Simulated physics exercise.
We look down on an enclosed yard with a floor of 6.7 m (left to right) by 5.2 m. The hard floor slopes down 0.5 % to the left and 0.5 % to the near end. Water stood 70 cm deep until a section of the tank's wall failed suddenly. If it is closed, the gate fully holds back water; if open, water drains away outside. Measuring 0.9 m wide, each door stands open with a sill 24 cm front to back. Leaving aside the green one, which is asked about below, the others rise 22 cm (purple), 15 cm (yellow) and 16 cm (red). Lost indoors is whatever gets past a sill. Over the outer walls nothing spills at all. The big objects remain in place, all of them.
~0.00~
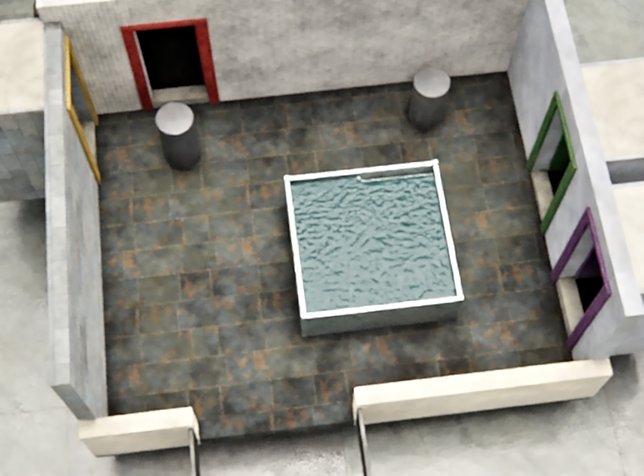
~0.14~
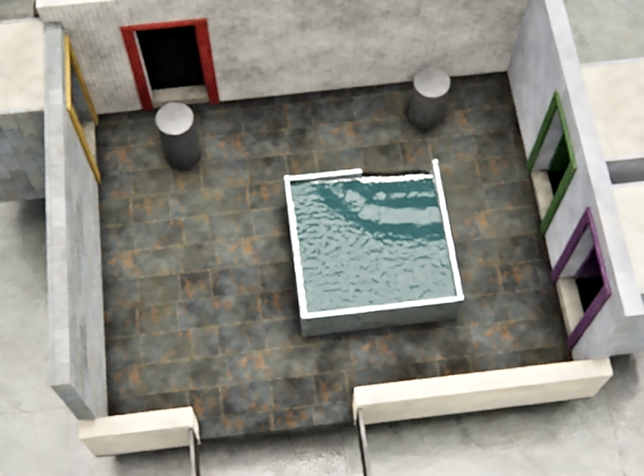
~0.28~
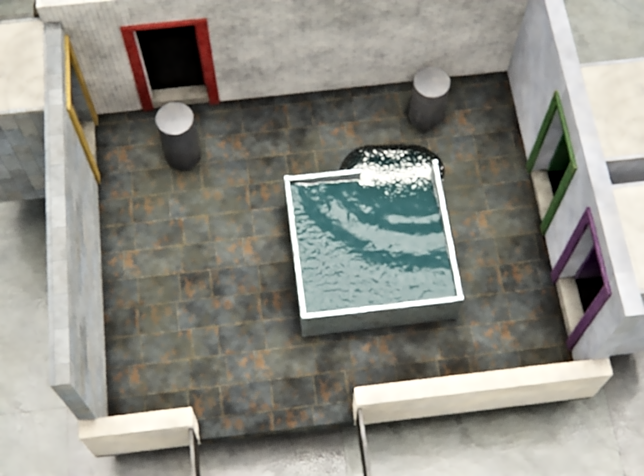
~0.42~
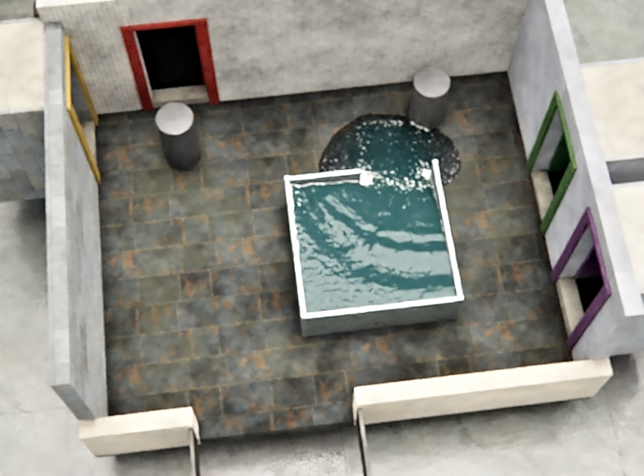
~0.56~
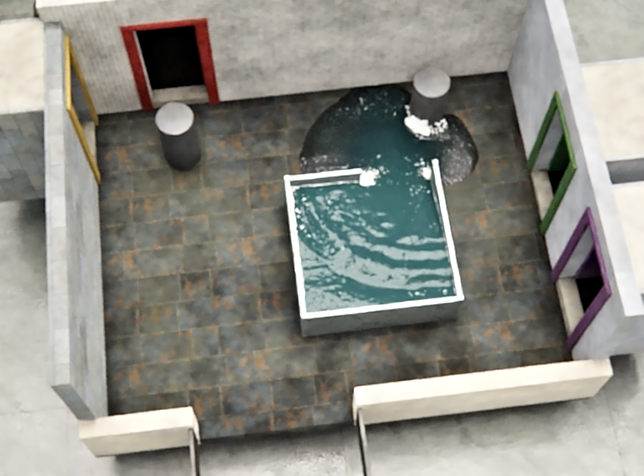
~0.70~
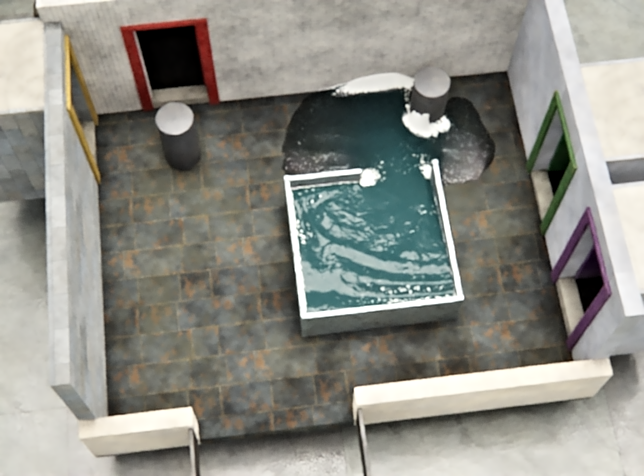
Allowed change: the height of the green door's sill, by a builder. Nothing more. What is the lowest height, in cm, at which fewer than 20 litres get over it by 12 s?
7.5 cm.
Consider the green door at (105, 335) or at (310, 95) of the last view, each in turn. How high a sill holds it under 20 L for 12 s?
About 12.0 cm for the first and 21 cm for the second.
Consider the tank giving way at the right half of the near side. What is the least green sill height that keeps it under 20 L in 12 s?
Close to 8.0 cm at the least.
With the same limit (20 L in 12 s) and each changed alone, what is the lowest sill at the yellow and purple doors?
About 21 cm at yellow and 11.0 cm at purple.
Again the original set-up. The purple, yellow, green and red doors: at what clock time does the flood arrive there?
Purple 3.0 seconds, yellow 2.4 seconds, green 2.0 seconds, red 1.6 seconds.
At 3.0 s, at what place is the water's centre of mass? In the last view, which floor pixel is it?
The water's centre is at about (373, 195).
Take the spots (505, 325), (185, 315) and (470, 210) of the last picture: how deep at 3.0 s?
About 0, 0 and 2 cm.
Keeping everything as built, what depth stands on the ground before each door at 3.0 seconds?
Centimetres: Purple = 1, yellow = 24, green = 10, red = 6.
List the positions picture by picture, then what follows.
The first picture shows the tank at (371, 239) is whole and still, 70 cm deep; the green door at (550, 169) is dry.
In the second picture, water pours out on the far side and has run 0.3 m, to a hidden place; about 6 cm deep outside, 70 cm at the back.
In the third picture, the front is at (359, 154), 0.7 m from the gap on the far side; 0.9 m2 of floor is wet, 70 cm left at the back.
In the fourth picture, the front is at (369, 119), 1.3 m from the gap on the far side; 2.0 m2 of floor is wet, 70 cm left at the back.
In the fifth picture, the gap is on the far side, the front 1.9 m out at (371, 86); the back of the tank holds 69 cm.
In the sixth picture, water pours out on the far side and has run 2.0 m, to (320, 92); about 6 cm deep outside, 63 cm at the back; 1.1 m in a straight line remain to the green door at (550, 169).
After 1.4 s water covers 20 % of the floor, deepest (48 cm) near (376, 92); it has not reached the green door.
After 3.0 s water covers 50 % of the floor, deepest (32 cm) near (96, 122); 10 cm at the green door, 0 litres in over its 11 cm sill.
After 12.0 s water covers 95 % of the floor, deepest (14 cm) near (99, 193); 6 cm at the green door, 3 litres in over its 11 cm sill.
At the green door as built, the water arrived by 2.1 s and peaked near 13 cm at 4.0 s.
Run again over the same 12 s with other heights there, 34 litres in over 6 cm, 13 litres over 8.5 cm. The limit of 20 litres is kept from about 7.5 cm up.
